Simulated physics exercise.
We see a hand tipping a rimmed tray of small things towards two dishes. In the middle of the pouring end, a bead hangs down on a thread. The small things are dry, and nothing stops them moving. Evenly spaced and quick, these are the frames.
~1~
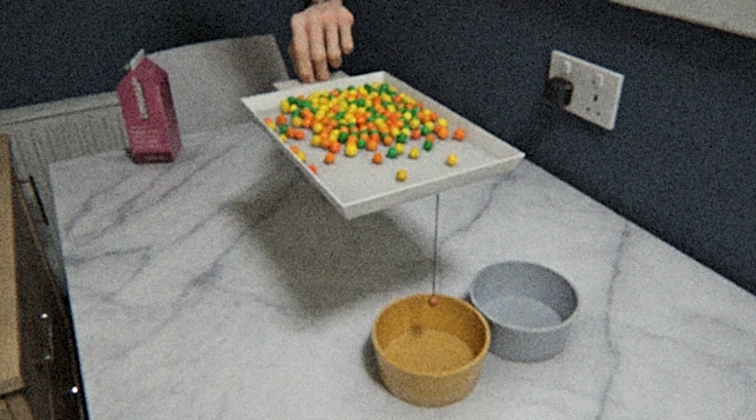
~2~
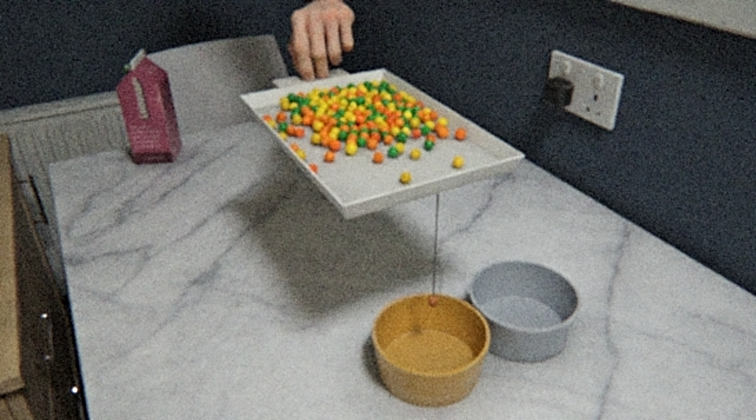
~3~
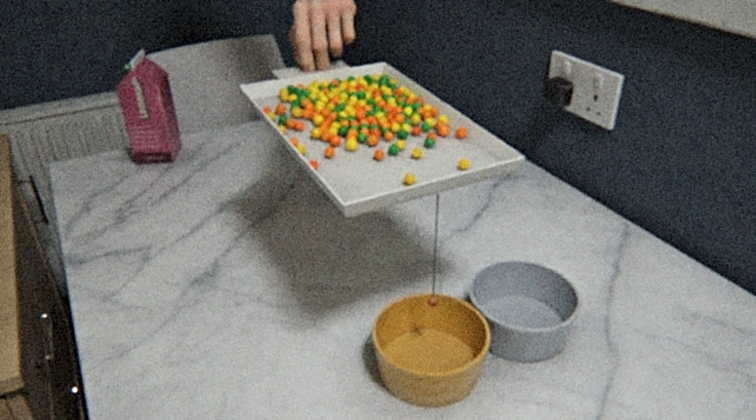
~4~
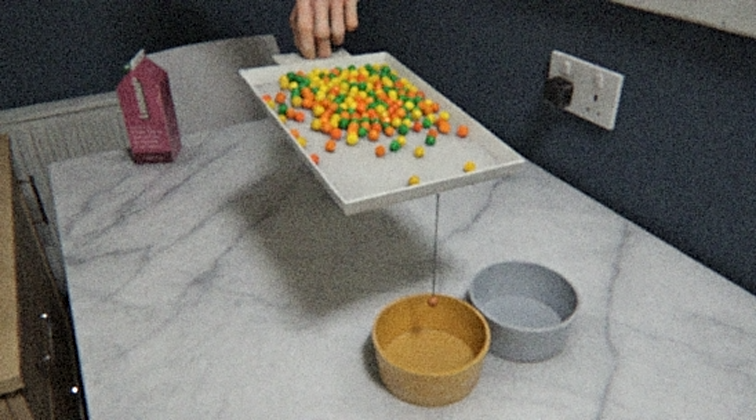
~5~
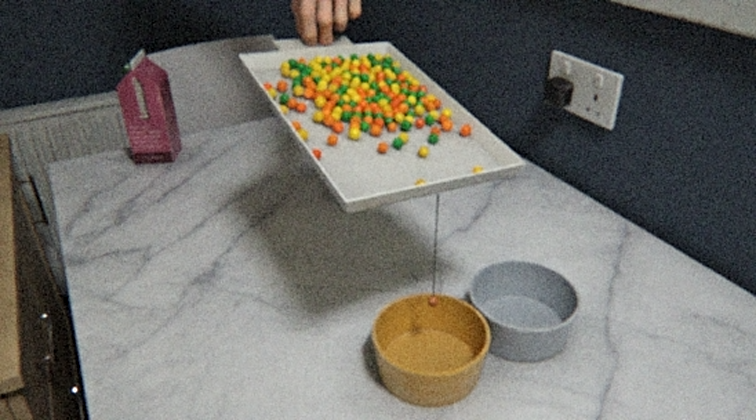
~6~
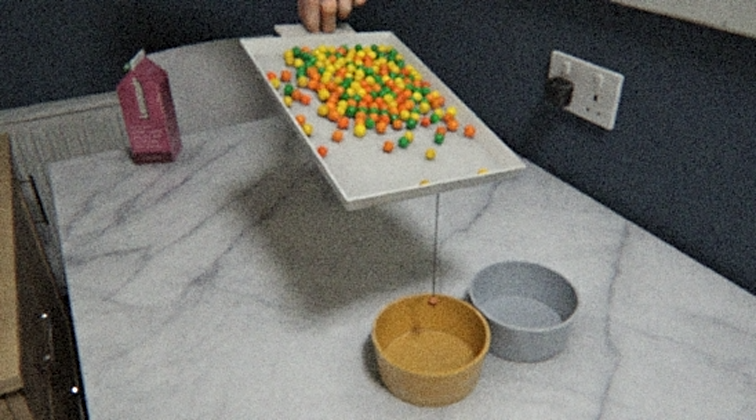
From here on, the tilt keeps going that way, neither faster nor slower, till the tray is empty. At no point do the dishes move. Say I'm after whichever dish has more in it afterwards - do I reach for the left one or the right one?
The right-side dish.
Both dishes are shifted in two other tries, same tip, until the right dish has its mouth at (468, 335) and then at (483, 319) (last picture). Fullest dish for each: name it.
With the dishes at the first place it's the right-side dish, and at the second it's the right-side dish.
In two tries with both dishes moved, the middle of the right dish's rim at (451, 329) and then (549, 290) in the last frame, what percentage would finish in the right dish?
Around 20 and then 60 per cent.
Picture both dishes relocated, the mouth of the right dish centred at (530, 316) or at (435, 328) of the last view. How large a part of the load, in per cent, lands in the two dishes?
Trial 1 near 90 %, trial 2 near 10 %.
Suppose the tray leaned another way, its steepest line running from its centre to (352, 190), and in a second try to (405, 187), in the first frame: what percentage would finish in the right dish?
First heading roughly 0 %, second roughly 0 %.
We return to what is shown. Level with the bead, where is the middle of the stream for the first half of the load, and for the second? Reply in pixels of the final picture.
(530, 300) for the early half, (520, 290) for the late half.
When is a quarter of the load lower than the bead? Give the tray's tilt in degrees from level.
About 60° of tilt.
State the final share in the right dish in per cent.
I'd put that share near 70 per cent.
Just after the last frame, tray tipped steeply; roughly half on the tray; about a tenth in the left dish; roughly a quarter in the right dish; about a tenth outside both; roughly a quarter in the air.
A moment on, tray tipped past a quarter turn; about a tenth in the left dish; the larger part in the right dish; about a tenth outside both; just a few in the air.
Further on, tray tipped past a quarter turn; about a tenth in the left dish; the larger part in the right dish; about a tenth outside both.
When it is over, tray tipped past a quarter turn; about a tenth in the left dish; the larger part in the right dish; about a tenth outside both.
